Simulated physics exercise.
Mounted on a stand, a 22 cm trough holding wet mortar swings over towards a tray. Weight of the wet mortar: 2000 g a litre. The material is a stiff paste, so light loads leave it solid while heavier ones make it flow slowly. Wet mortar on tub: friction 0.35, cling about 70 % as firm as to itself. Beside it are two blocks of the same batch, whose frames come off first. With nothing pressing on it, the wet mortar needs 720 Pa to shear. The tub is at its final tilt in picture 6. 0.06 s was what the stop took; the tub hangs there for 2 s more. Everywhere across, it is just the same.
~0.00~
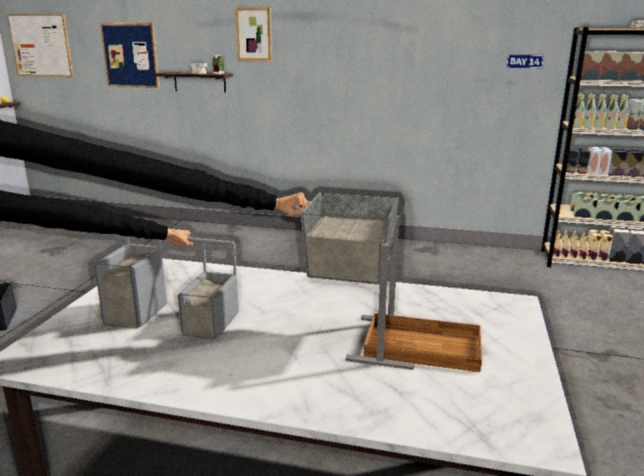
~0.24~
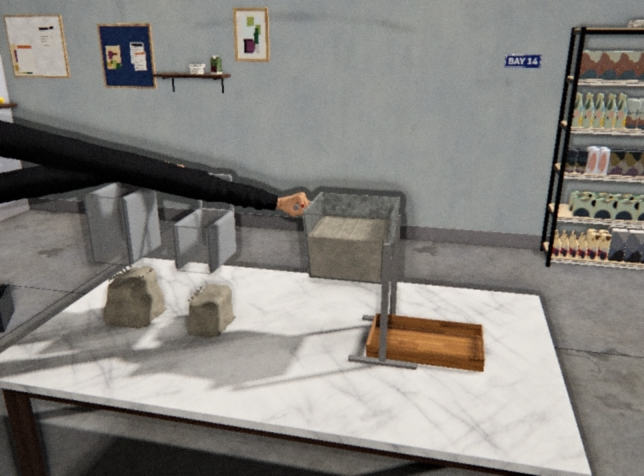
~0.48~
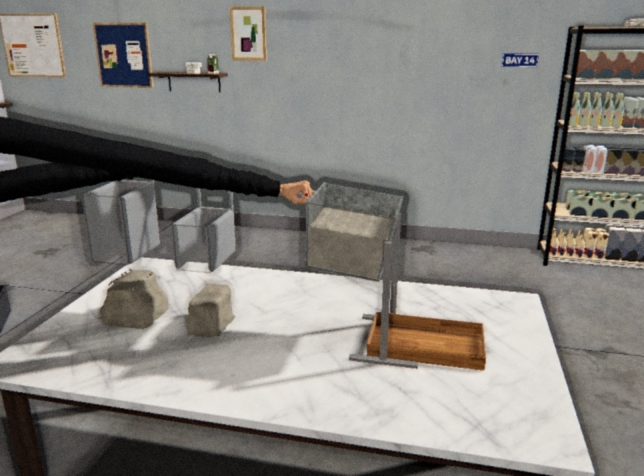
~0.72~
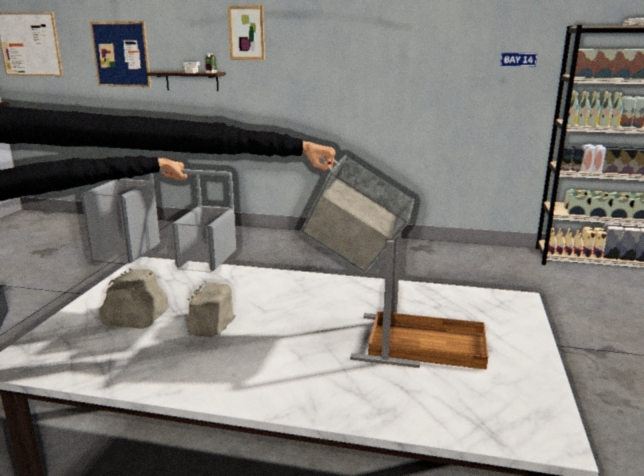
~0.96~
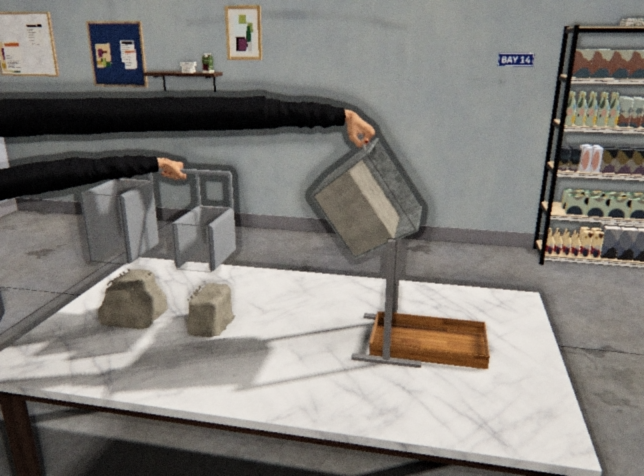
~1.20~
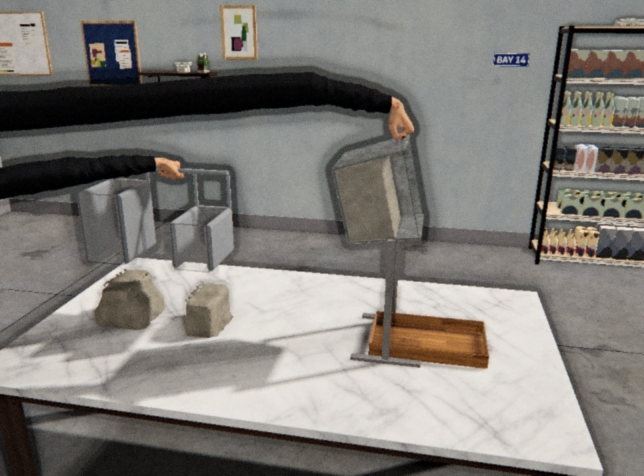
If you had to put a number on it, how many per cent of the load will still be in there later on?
My estimate is close to 100 per cent.
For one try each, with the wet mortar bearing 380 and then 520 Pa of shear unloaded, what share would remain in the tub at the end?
70 in a hundred, followed by 75 in a hundred.
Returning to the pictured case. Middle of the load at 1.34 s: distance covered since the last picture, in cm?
Around 2 centimetres.
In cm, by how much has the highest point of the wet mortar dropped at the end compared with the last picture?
7 cm or so.
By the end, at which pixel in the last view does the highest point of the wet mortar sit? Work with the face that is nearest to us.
Peak location: Approx. (401, 185).
By 1.34 s, the tub is at 77 degrees and holds 100 %.
By 1.51 s, the tub is at 77 degrees and holds 100 %.
By 1.68 s, the tub is at 77 degrees and holds 100 %.
By 1.85 s, the tub is at 77 degrees and holds 100 %.
By 3.20 s, at the end, the tub is at 77 degrees and holds 100 %.
